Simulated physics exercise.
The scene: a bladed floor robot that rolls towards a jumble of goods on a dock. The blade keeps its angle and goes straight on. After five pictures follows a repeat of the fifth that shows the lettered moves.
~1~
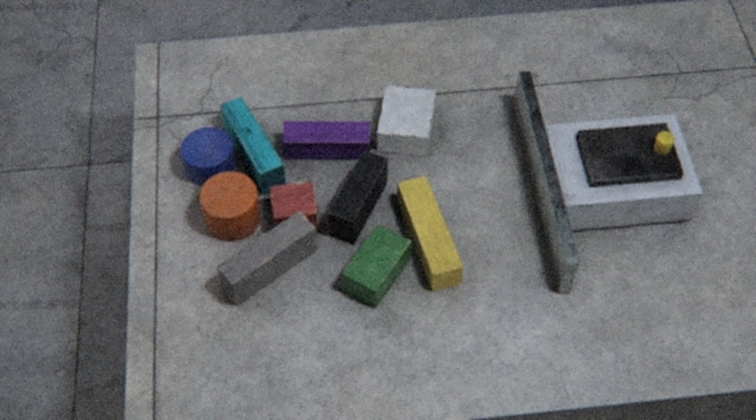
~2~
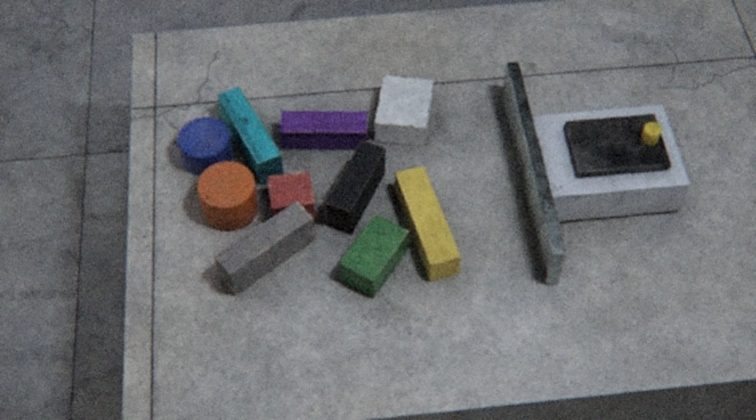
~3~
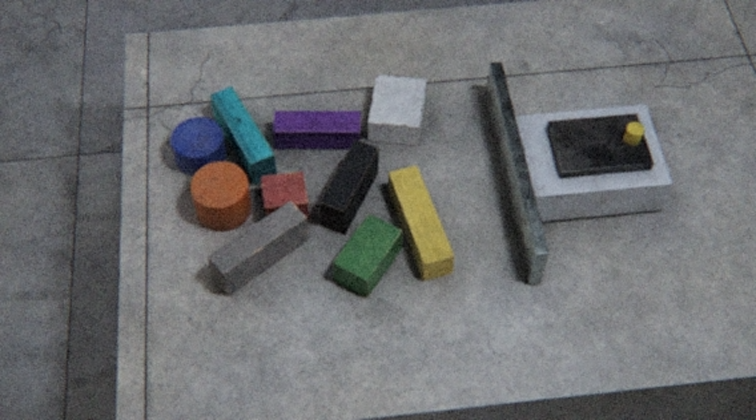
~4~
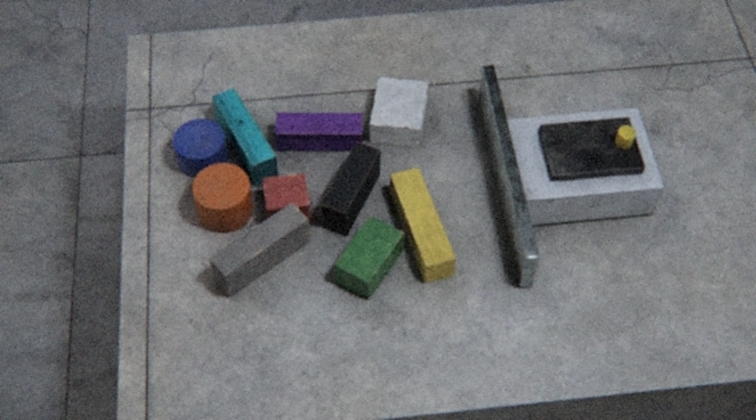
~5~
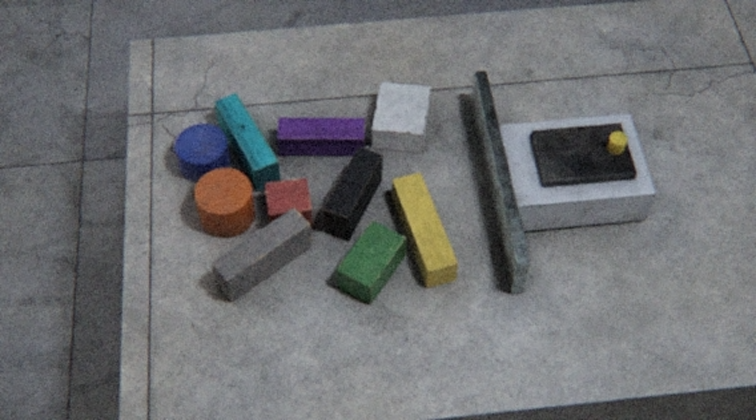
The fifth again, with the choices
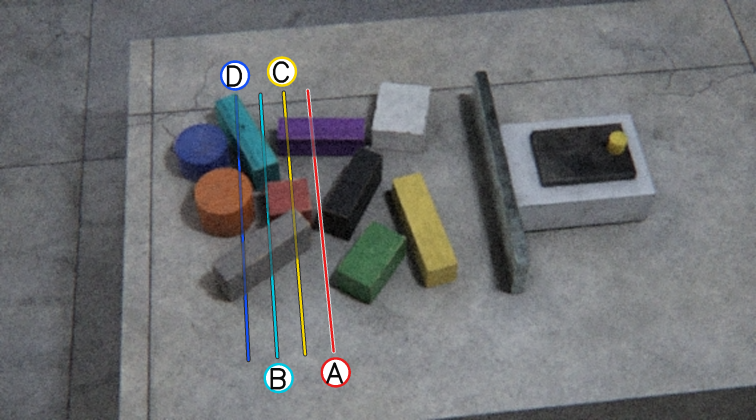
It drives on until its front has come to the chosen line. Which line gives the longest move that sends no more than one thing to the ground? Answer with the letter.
It can go as far as C.
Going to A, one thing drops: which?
It is the blue canister.
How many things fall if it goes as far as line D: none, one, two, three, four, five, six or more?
In all, three.
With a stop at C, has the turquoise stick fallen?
No.
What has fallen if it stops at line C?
The blue canister goes over.
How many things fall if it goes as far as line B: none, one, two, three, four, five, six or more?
By then, two.
On the marked copy, A at (320, 210); B at (268, 215); C at (293, 212); D at (242, 217).
Following C. Soon after the start, robot (503, 161); green crate (364, 265); white crate (380, 119).
Later, robot (429, 167); blue canister (150, 158); turquoise stick (188, 147).
In the end, robot (374, 172); blue canister over the edge; turquoise stick (136, 152); one fallen.
As for the rest, A is within the limit but short; B drops two; D drops three.
